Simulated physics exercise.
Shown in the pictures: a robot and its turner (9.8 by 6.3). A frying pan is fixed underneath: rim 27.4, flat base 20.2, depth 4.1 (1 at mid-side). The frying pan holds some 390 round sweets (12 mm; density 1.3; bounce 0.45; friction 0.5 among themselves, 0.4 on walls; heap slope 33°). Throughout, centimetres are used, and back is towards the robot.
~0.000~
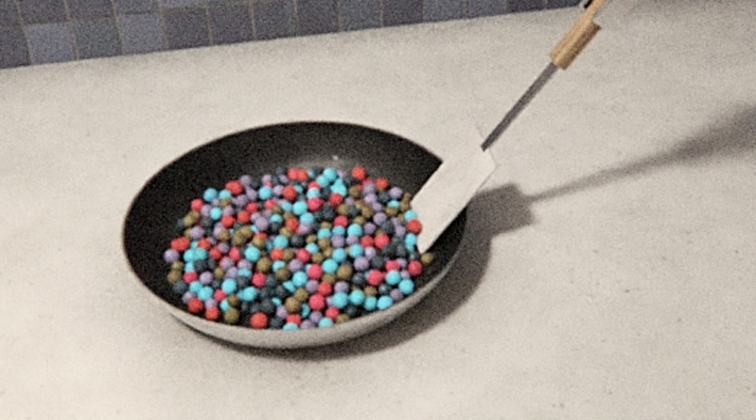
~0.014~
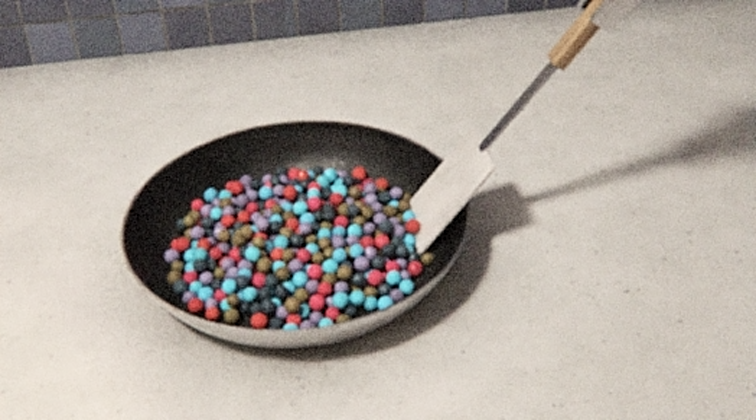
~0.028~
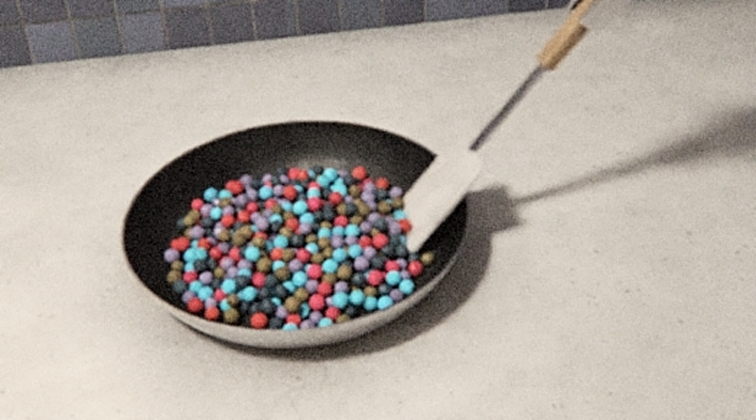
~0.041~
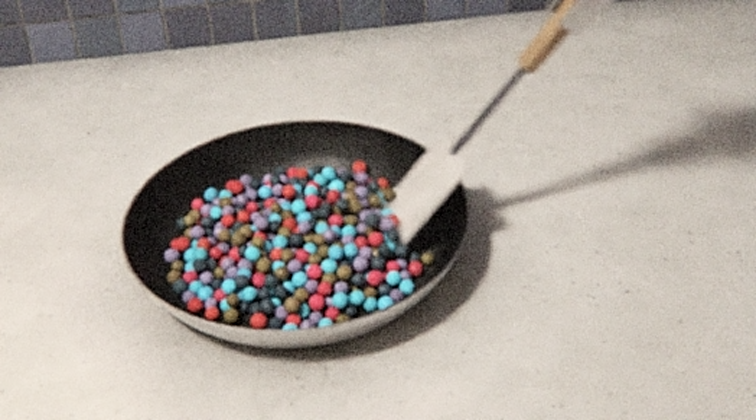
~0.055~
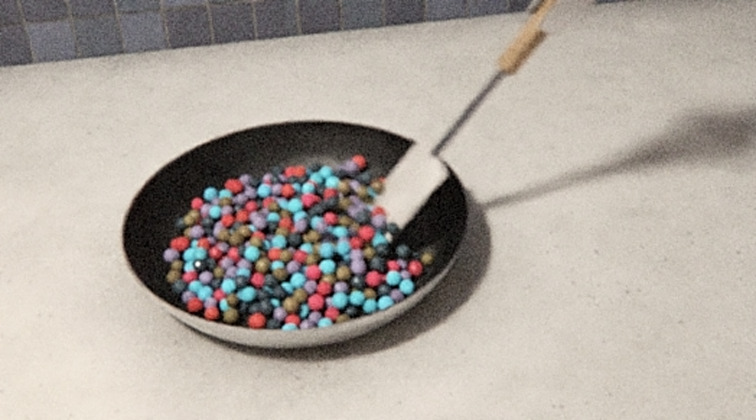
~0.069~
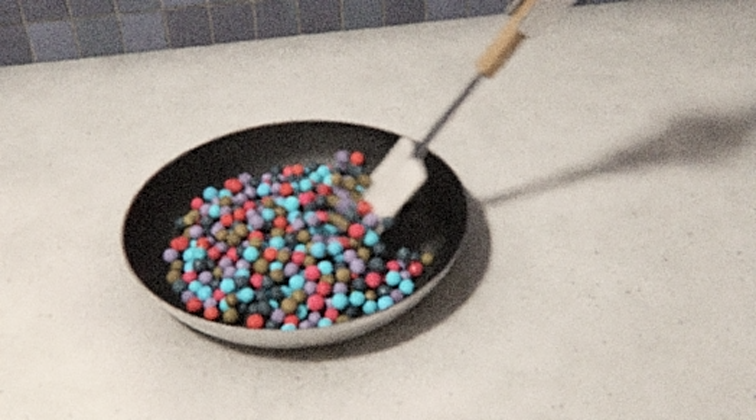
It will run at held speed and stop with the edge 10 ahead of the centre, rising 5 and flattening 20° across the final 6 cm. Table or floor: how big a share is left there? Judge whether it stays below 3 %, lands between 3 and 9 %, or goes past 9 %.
It goes past 9 %.
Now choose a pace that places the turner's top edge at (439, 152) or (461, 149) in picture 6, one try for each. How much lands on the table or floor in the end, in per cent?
Try one roughly 10 per cent; try two roughly 5 per cent.
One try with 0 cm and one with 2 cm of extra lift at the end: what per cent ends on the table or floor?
Result, in order: Approx. 5 % and 15 %.
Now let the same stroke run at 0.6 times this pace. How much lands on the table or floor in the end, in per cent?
Roughly 10 per cent.
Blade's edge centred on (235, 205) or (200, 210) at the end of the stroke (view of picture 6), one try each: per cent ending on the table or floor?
Around 10 per cent for the first try and 15 per cent for the second.
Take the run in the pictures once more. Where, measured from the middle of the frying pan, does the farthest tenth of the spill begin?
95 centimetres, give or take.
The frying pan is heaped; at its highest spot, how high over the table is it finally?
It reaches roughly 4.0 cm.
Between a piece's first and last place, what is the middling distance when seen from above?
I'd guess close to 3 centimetres.
After 0.11 s, sloping 52°, highest piece 7 above the table; 387 in the frying pan.
After 0.15 s, sloping 47°, highest piece 7 above the table; 387 in the frying pan.
After 0.36 s, sloping 32°, highest piece 4 above the table; 331 in the frying pan, 54 on the table or floor, 2 on the blade or in flight.
After 1.41 s, sloping 32°, highest piece 4 above the table; 331 in the frying pan, 56 on the table or floor.
In the end, 331 in the frying pan, 56 on the table or floor. That is 14 % on the table or floor.
